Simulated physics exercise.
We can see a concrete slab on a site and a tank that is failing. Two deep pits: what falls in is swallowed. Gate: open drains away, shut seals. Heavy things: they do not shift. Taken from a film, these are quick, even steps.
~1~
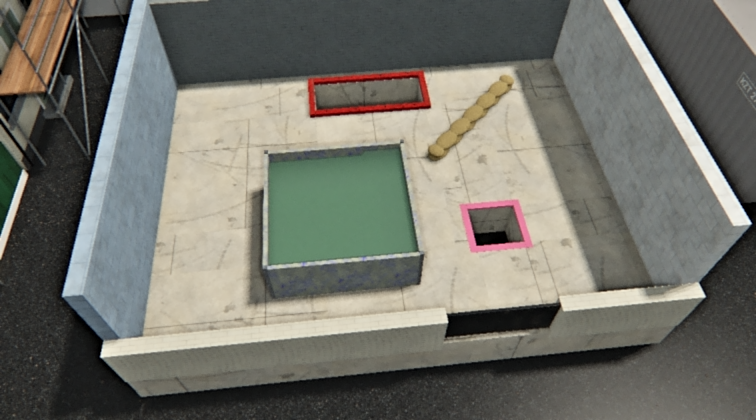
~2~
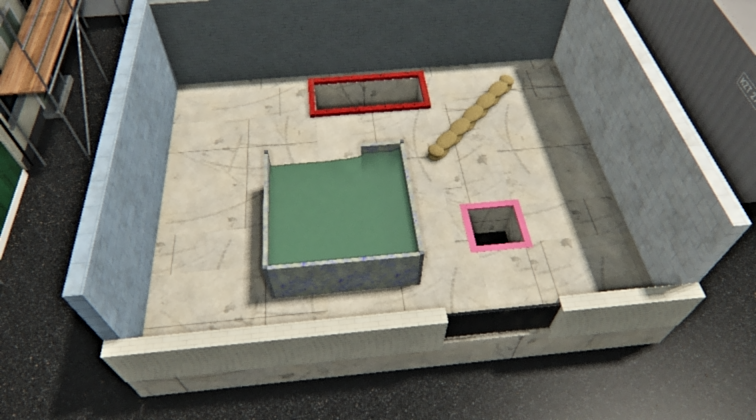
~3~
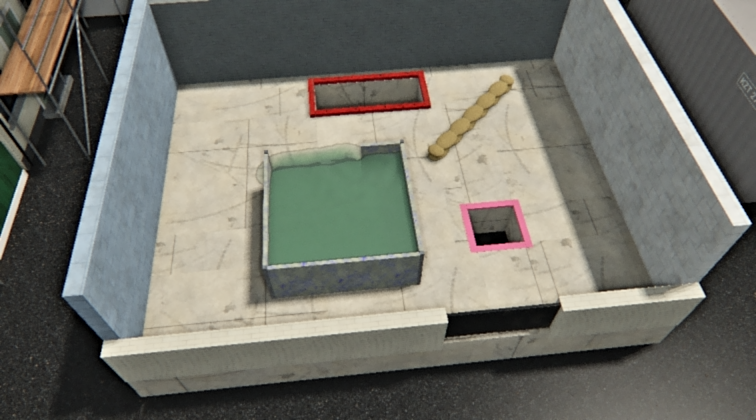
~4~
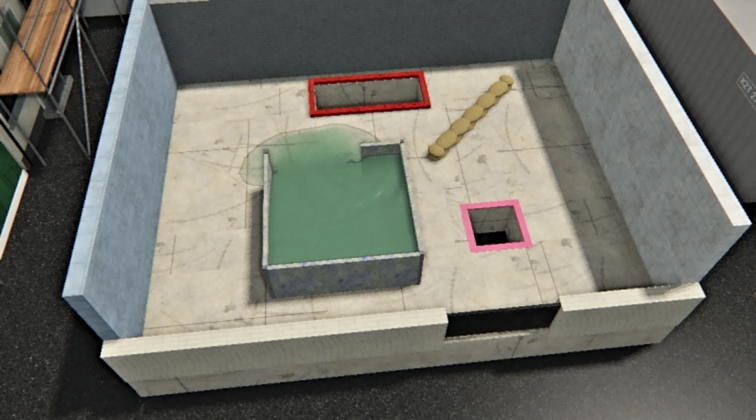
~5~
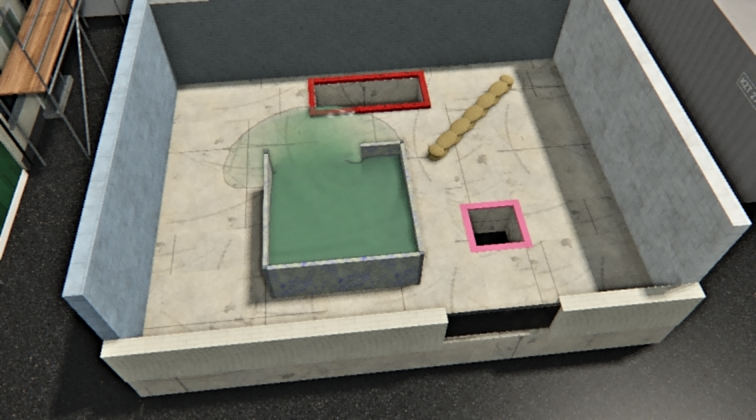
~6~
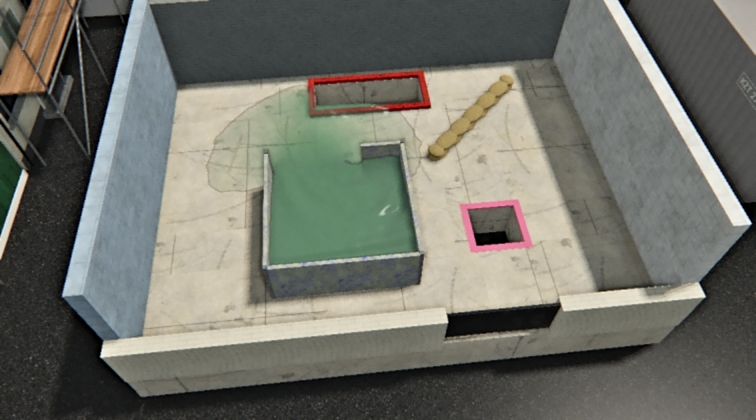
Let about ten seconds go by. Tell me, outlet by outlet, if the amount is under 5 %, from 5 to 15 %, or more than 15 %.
In the end the gate will receive a cut falling short of five per cent. The red pit will receive a cut exceeding fifteen per cent. The pink pit will receive a cut falling short of five per cent.
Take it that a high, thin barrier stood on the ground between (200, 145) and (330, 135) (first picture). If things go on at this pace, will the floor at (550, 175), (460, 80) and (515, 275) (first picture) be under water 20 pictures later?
In the order you listed them: Unsoaked, soaked, unsoaked.
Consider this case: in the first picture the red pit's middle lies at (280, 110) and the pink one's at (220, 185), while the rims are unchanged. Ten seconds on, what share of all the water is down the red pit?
So the red pit ends up with 50 in a hundred.
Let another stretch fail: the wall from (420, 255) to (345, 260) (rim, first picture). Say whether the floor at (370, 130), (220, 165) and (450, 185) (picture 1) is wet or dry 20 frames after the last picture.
In the order asked: Out of reach, sodden, out of reach.
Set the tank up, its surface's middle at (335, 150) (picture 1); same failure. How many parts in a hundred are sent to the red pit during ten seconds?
So the red pit gets 30 in a hundred.
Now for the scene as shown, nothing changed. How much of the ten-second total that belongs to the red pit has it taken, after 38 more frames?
Close to 95 percent.
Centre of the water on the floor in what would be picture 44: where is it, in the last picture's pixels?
My pick is pixel (305, 174).
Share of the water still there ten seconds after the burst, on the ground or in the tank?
Near 72 in a hundred.
A moment on, water covers 25 % of the floor; the gate 0 %, the red pit 7 %, the pink pit 0 %.
Next, water covers 30 % of the floor; the gate 0 %, the red pit 14 %, the pink pit 0 %.
Then, water covers 40 % of the floor; the gate 0 %, the red pit 21 %, the pink pit 0 %.
Later, water covers 70 % of the floor; the gate 0 %, the red pit 26 %, the pink pit 0 %.
In the end, water covers 95 % of the floor; the gate 0 %, the red pit 27 %, the pink pit 1 %.
